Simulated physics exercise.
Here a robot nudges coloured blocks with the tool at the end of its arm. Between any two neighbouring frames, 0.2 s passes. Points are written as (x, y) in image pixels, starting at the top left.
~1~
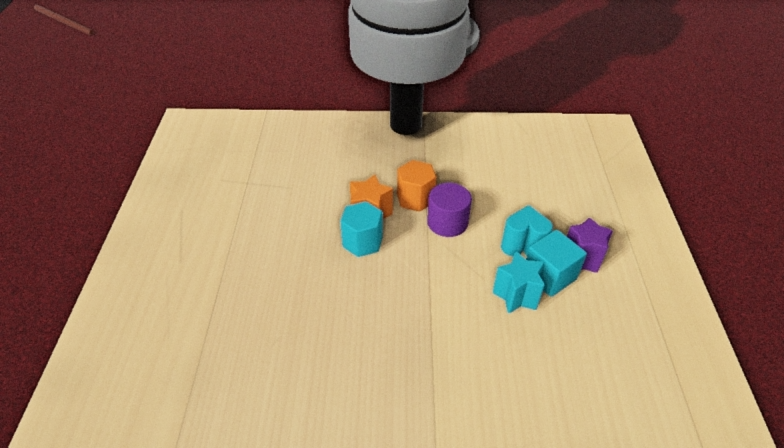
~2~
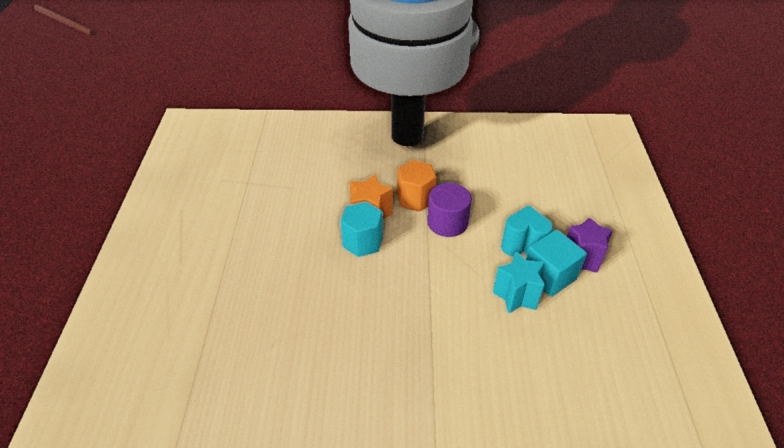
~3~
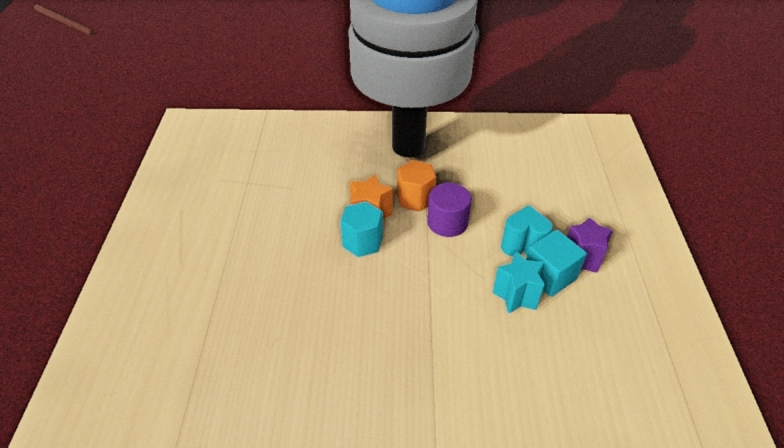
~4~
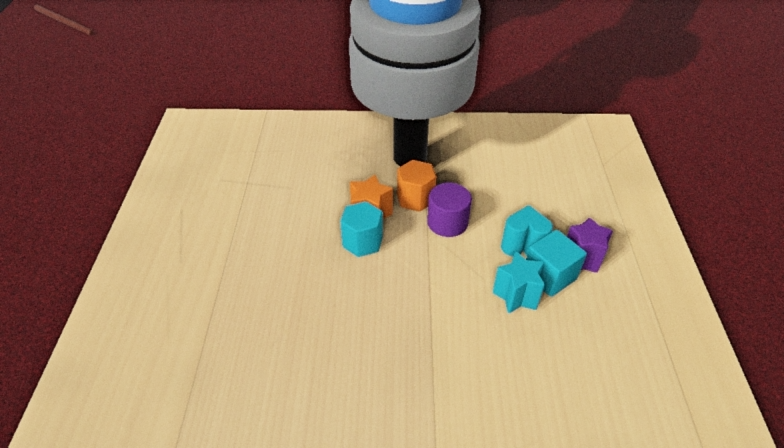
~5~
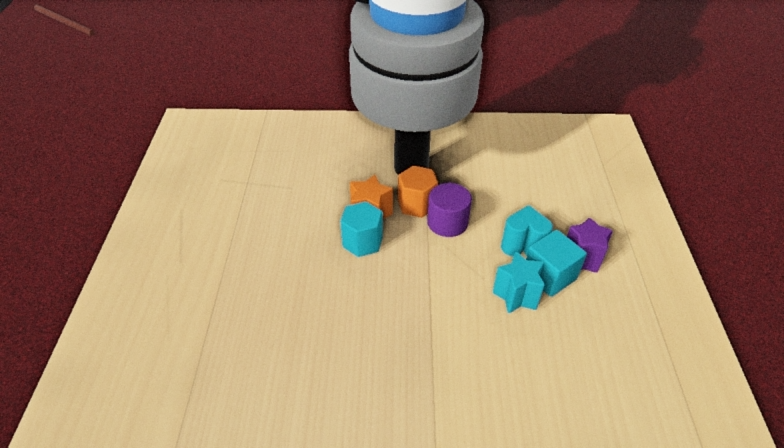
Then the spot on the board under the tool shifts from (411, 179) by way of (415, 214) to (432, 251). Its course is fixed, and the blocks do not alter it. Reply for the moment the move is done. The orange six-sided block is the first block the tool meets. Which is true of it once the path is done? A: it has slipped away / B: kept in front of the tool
My answer is option B.
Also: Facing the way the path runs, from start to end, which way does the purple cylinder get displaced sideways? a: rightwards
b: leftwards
Choice b: Leftwards.
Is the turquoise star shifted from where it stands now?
No - that is not the case.
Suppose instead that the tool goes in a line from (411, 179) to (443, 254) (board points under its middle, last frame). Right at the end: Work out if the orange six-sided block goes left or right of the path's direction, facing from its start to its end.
Rightward.
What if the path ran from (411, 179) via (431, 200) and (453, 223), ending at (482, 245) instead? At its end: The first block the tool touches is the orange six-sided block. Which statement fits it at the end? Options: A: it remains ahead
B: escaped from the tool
B: Escaped from the tool.
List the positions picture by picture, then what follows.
The first frame shows lower end of the tool at (406, 126), tops of blocks, orange star at (370, 189), orange six-sided block at (417, 172), purple cylinder at (451, 196), turquoise star at (523, 270).
The second frame shows tool at (407, 137), blocks as before.
The third frame shows tool at (409, 147), blocks as before.
The fourth frame shows tool at (410, 158), blocks as before.
The fifth frame shows tool at (411, 169), orange star at (370, 189), orange six-sided block at (418, 178), purple cylinder at (451, 196), turquoise star at (523, 270).
What follows on the original path. One third of the way, tool at (413, 192); orange six-sided block at (424, 201), turned 20° anticlockwise; purple cylinder at (465, 209).
Two thirds of the way, tool at (420, 216); orange six-sided block at (434, 227), turned 35° anticlockwise; purple cylinder at (474, 216).
At the end, tool at (433, 241); orange star not moved; orange six-sided block at (448, 254), turned 30° anticlockwise; purple cylinder at (474, 216); turquoise star not moved.
